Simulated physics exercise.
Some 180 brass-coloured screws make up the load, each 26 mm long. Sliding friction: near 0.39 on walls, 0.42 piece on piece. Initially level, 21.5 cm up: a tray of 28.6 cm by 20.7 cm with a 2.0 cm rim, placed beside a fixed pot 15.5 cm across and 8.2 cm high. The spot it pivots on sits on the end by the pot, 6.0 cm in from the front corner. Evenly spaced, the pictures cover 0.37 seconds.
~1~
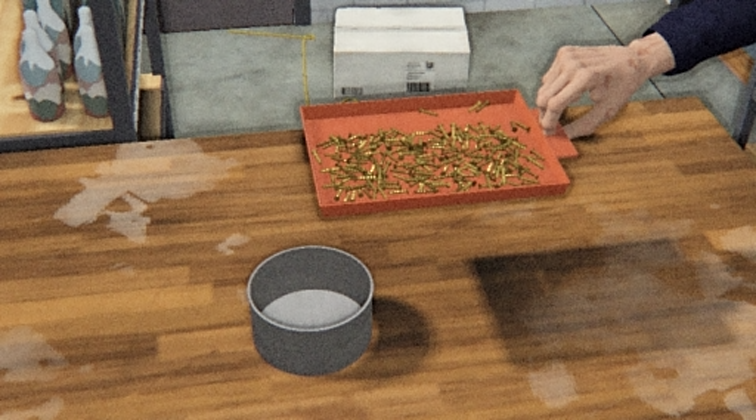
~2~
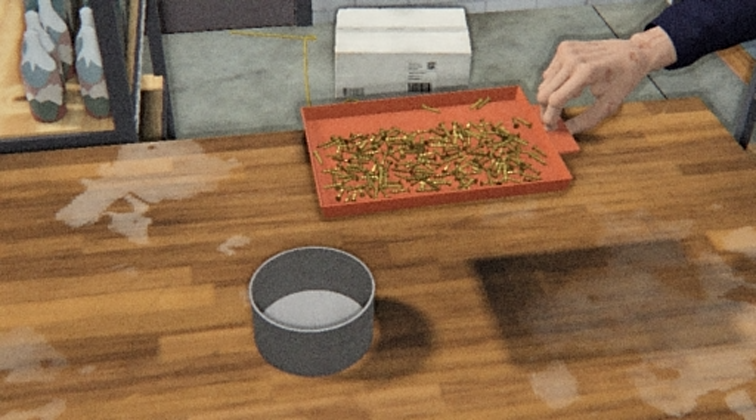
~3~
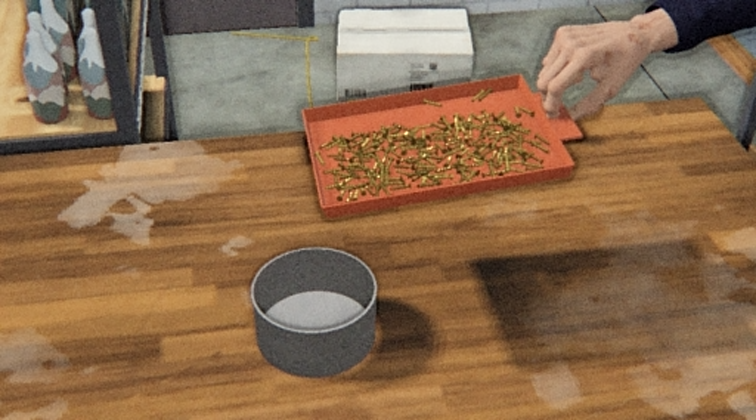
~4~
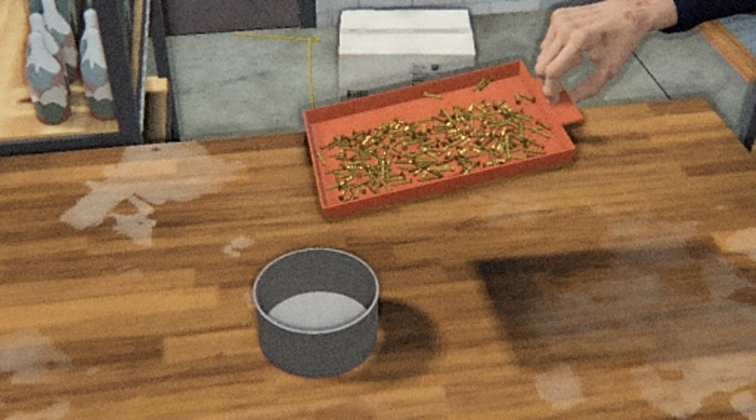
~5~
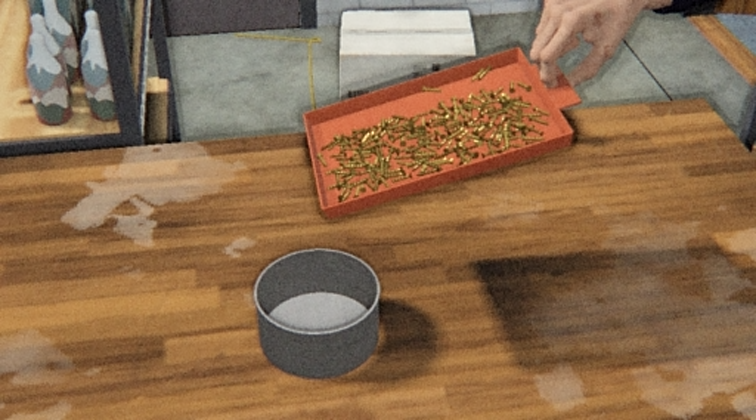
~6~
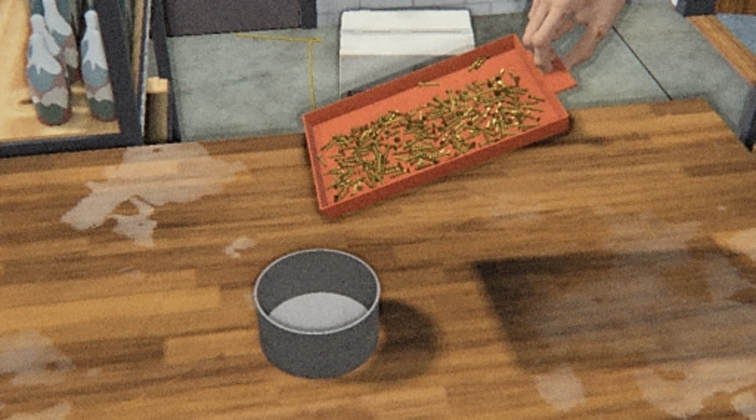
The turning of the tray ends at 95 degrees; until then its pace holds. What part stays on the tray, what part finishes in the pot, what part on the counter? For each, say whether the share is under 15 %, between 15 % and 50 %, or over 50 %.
Tray: Under 15 %; pot: Between 15 % and 50 %; counter: Over 50 %.
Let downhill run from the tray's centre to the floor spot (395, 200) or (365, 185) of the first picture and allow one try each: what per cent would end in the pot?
Some 75 and 95 per cent.
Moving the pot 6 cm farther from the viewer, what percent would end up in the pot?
Expect something close to 65 per cent.
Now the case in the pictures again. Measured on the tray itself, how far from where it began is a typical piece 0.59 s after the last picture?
Displacement on the tray: Roughly 13 cm.
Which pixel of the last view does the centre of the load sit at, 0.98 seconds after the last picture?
Close to pixel (309, 162).
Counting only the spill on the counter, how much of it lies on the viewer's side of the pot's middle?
About 0 per cent.
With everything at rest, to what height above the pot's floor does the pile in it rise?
2.0 cm.
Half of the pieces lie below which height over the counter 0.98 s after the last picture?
The halfway mark is near 22 cm.
Then, 0.59 s after the last picture, tilt 55 degrees; the tray holds 95 %, the pot 0 %.
Then, 0.98 s after the last picture, tilt 79 degrees; the tray holds 65 %, the pot 5 %.
Then, 1.45 s after the last picture, tilt 95 degrees; the tray holds 5 %, the pot 40 %.
In the end, tray 0 %, pot 45 %, counter 55 %.
